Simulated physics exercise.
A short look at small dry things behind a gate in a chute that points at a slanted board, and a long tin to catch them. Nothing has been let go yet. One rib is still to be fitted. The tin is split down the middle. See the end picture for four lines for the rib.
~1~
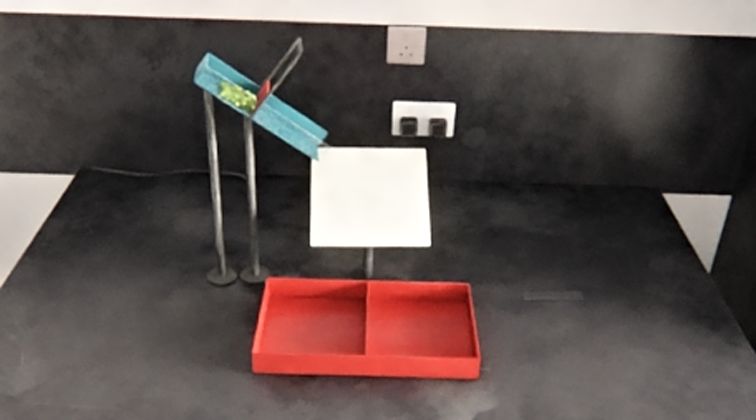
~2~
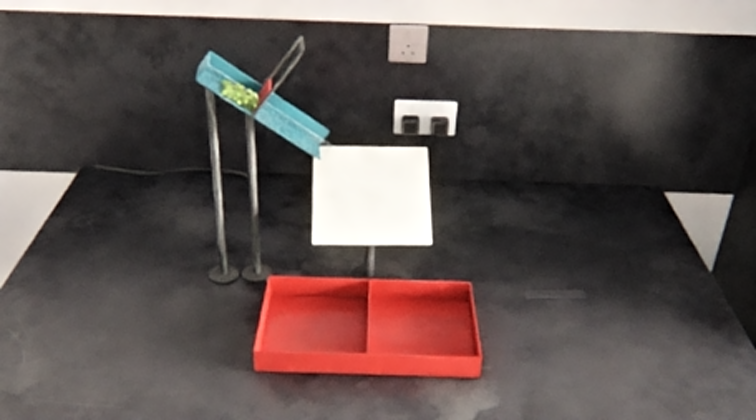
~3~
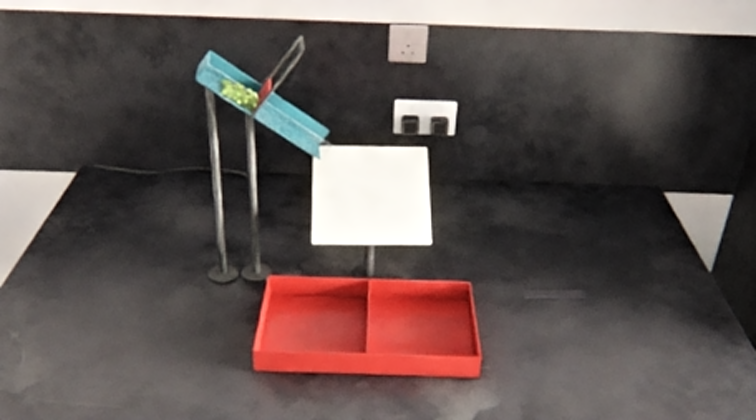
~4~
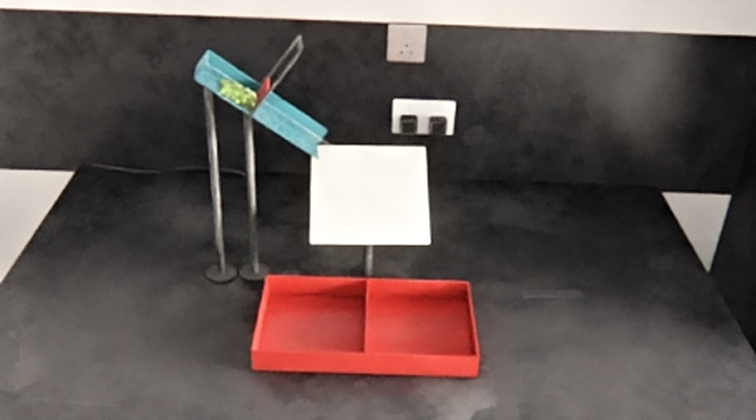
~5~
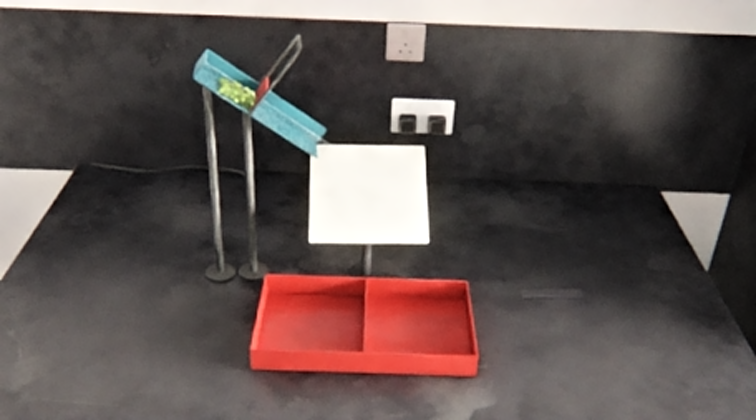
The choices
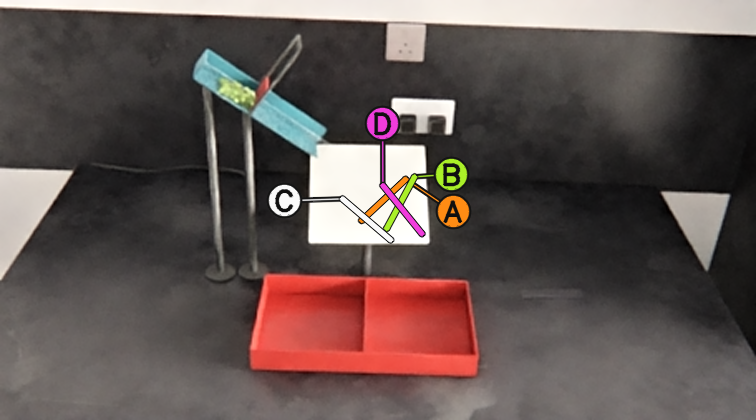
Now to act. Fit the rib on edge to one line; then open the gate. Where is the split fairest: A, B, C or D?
Use line B.
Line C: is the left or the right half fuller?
Right.
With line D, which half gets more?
Right.
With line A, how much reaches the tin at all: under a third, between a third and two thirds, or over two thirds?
Line A gives over two thirds.
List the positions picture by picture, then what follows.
The first picture shows load behind the gate at (241, 95), dried peas; lip of the chute at (318, 154), sloping fairly steeply.
The second picture shows middle of the board at (372, 194), tilted fairly steeply; middle of its low edge at (372, 244); of its high edge at (371, 147).
The third picture shows front corners of the tin at (254, 350) and (481, 358); front end of its middle wall at (367, 354); gate still shut at (267, 88).
The fourth picture shows middle of the load at (241, 92); lip at (318, 152).
The fifth picture shows middle of the load at (240, 91); lip at (317, 151).
On the marked copy, line A from (405, 179) to (361, 220); line B from (414, 176) to (386, 228); line C from (342, 198) to (390, 239); line D from (382, 185) to (421, 233).
With A, of what is caught, nearly all in the left half, a small part in the right.
With B, of what is caught, about half in the left half, about half in the right.
With C, of what is caught, a stray few in the left half, nearly all in the right.
With D, of what is caught, a small part in the left half, most in the right.
